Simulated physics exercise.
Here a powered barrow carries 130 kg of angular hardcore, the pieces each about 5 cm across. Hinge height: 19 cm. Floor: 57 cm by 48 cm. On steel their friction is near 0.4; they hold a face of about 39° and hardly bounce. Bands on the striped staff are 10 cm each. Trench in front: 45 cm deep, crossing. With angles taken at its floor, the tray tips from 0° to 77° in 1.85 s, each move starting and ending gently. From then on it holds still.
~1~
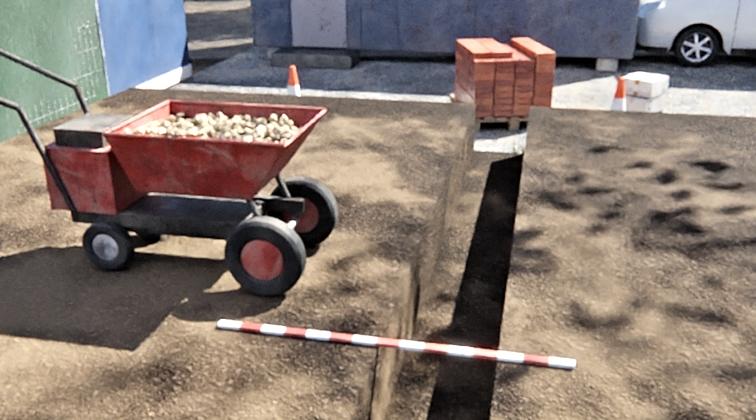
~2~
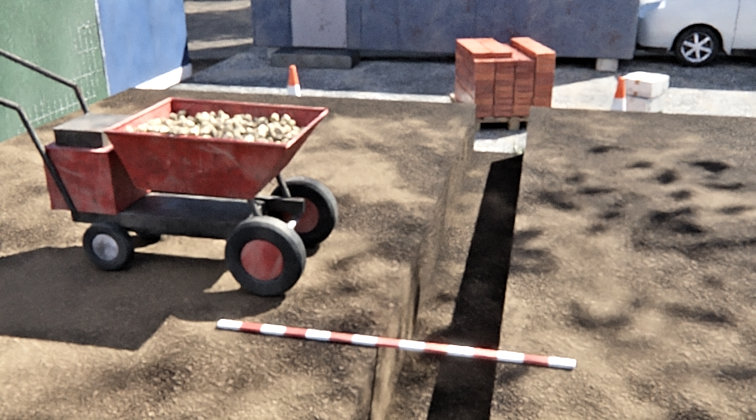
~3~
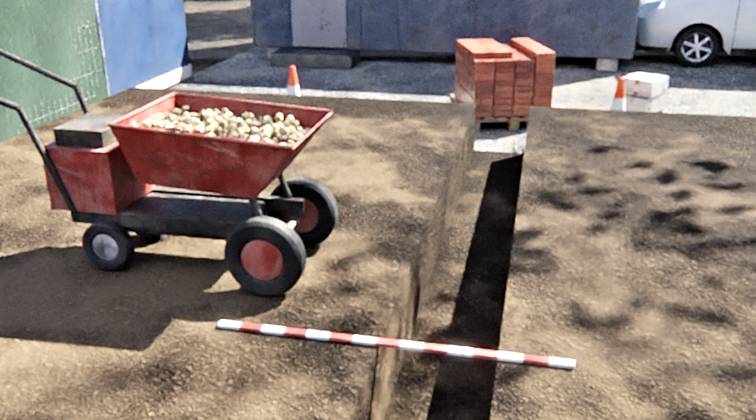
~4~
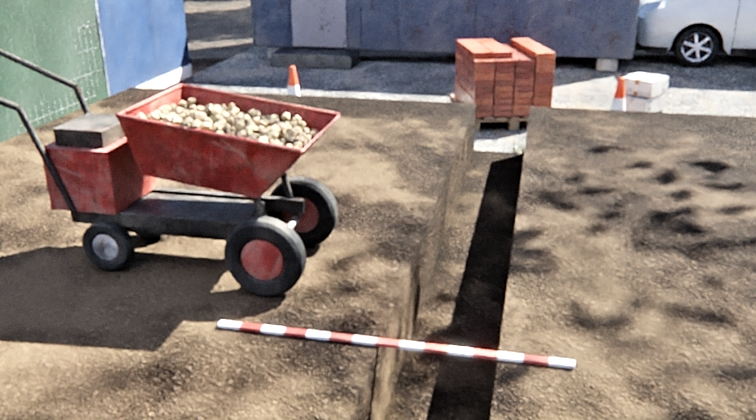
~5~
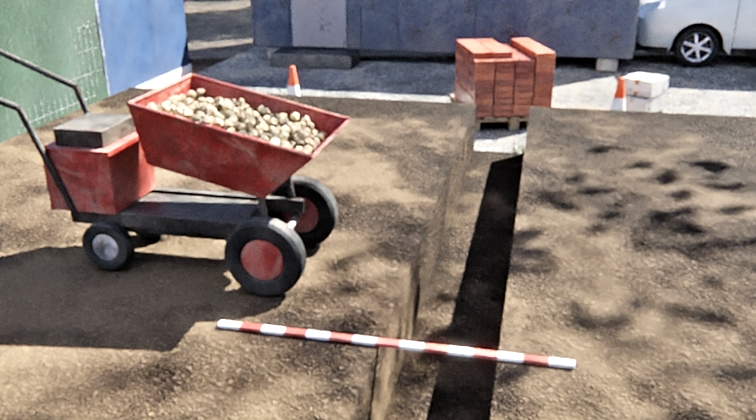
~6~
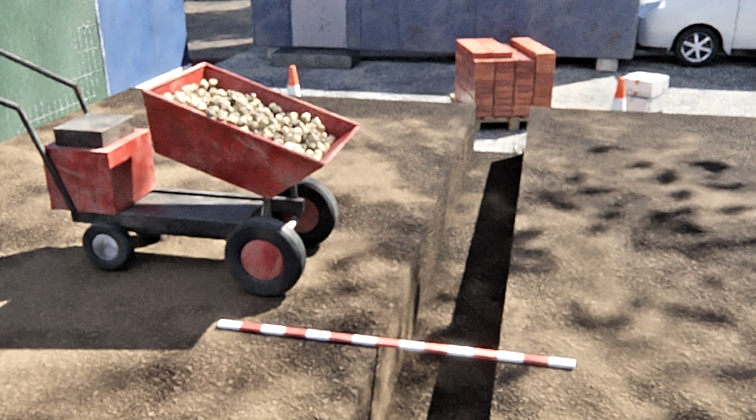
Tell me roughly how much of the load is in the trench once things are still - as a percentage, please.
I would put it at 100 %.
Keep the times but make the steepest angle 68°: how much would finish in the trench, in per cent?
The trench would hold about 70% of it.
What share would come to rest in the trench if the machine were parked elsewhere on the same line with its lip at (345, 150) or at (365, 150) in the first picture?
I'd expect close to 90 per cent at the first and 70 per cent at the second.
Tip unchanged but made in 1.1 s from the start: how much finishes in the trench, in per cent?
In that case, around 100%.
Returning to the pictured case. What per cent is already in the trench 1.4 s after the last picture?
About 45%.
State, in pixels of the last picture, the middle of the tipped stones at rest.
Resting centre: About (452, 350).
Then, 0.8 s after the last picture the floor is at 65°, 100 % in the tray; the foremost stones are at (398, 217).
Then, 1.4 s after the last picture the floor is at 77°, 55 % in the tray, 45 % in the trench; the foremost stones are at (497, 357).
Then, 1.7 s after the last picture the floor is at 77°, 26 % in the tray, 73 % in the trench; the foremost stones are at (498, 355).
Then, 3.7 s after the last picture the floor is at 77°, 0 % in the tray, 100 % in the trench; the foremost stones are at (495, 365).
